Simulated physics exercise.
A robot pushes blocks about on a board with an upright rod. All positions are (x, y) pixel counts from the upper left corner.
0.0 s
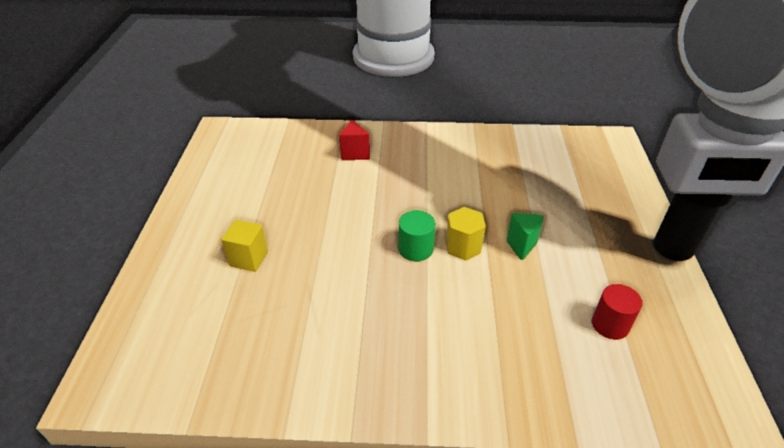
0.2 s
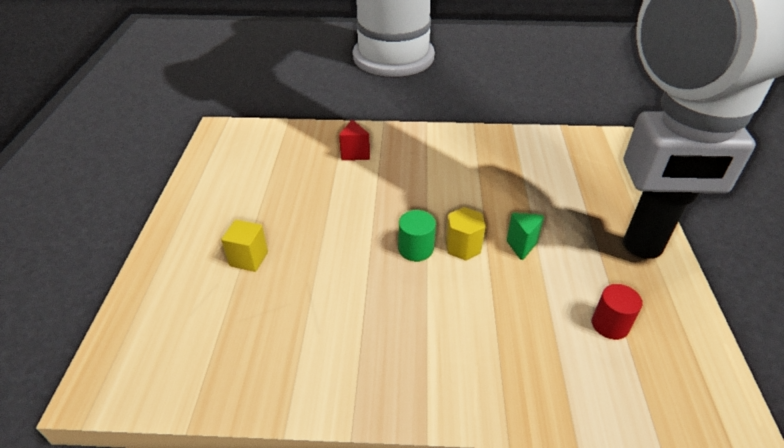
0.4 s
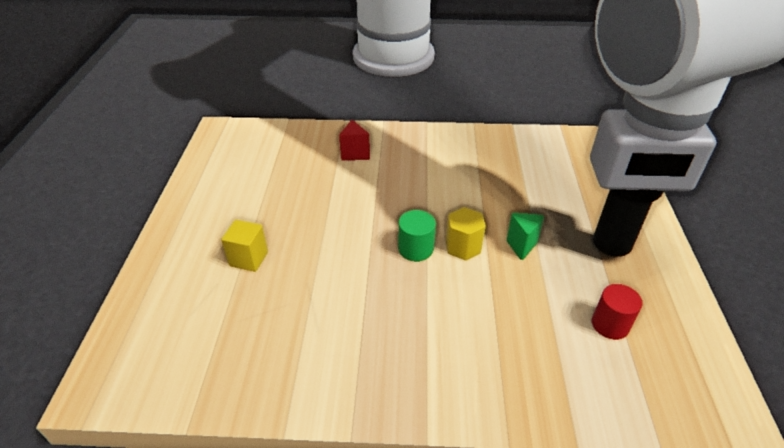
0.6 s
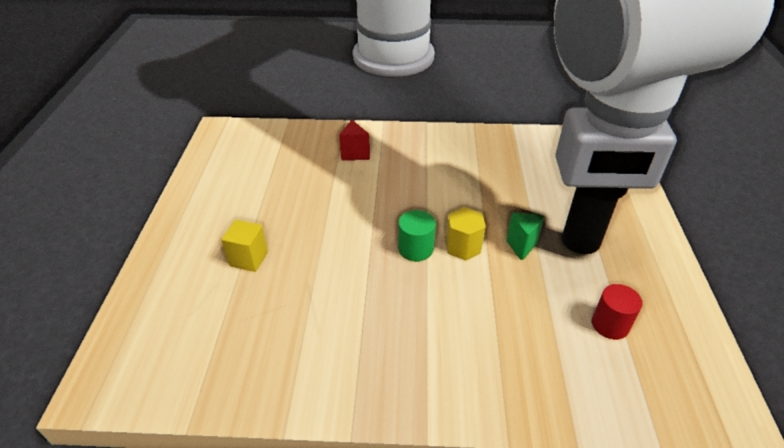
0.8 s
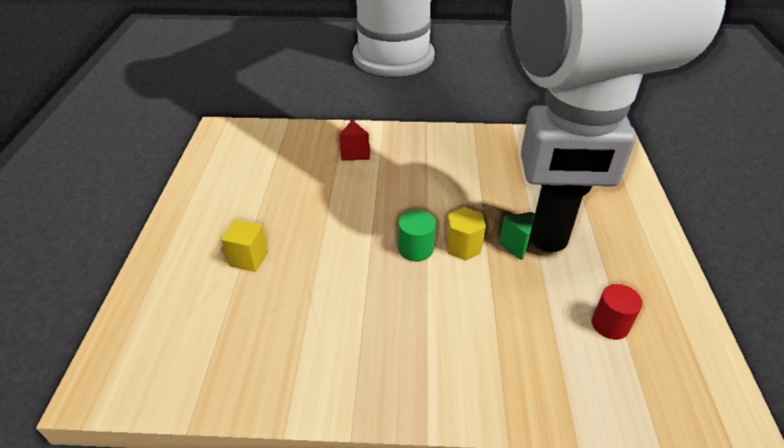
On a wooden board, a robot's black rod moves left and nudges a green block.
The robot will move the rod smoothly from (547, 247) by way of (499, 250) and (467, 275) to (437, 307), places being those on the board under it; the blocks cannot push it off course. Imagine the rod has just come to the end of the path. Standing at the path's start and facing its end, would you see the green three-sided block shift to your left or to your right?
Heads right.
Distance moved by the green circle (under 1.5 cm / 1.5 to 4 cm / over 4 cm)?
Between 1.5 and 4 cm.
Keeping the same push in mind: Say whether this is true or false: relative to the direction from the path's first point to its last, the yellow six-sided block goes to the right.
My answer: True.
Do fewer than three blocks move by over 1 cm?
No, that is not how it ends up.
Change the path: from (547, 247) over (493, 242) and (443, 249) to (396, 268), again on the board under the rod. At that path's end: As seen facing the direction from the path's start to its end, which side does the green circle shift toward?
Right.
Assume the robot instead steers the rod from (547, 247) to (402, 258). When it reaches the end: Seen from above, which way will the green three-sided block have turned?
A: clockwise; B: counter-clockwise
A: Clockwise.
What follows on the original path. One third of the way, rod (501, 242); green circle (403, 220); yellow six-sided block (441, 223), turned 25° clockwise; green three-sided block (474, 226), turned 35° anticlockwise.
Two thirds of the way, rod (467, 267); green circle (389, 217); yellow six-sided block (425, 224), turned 60° clockwise; green three-sided block (438, 245).
At the end, rod (438, 299); green circle (389, 217); yellow six-sided block (425, 224), turned 60° clockwise; green three-sided block (430, 247), turned 15° clockwise.
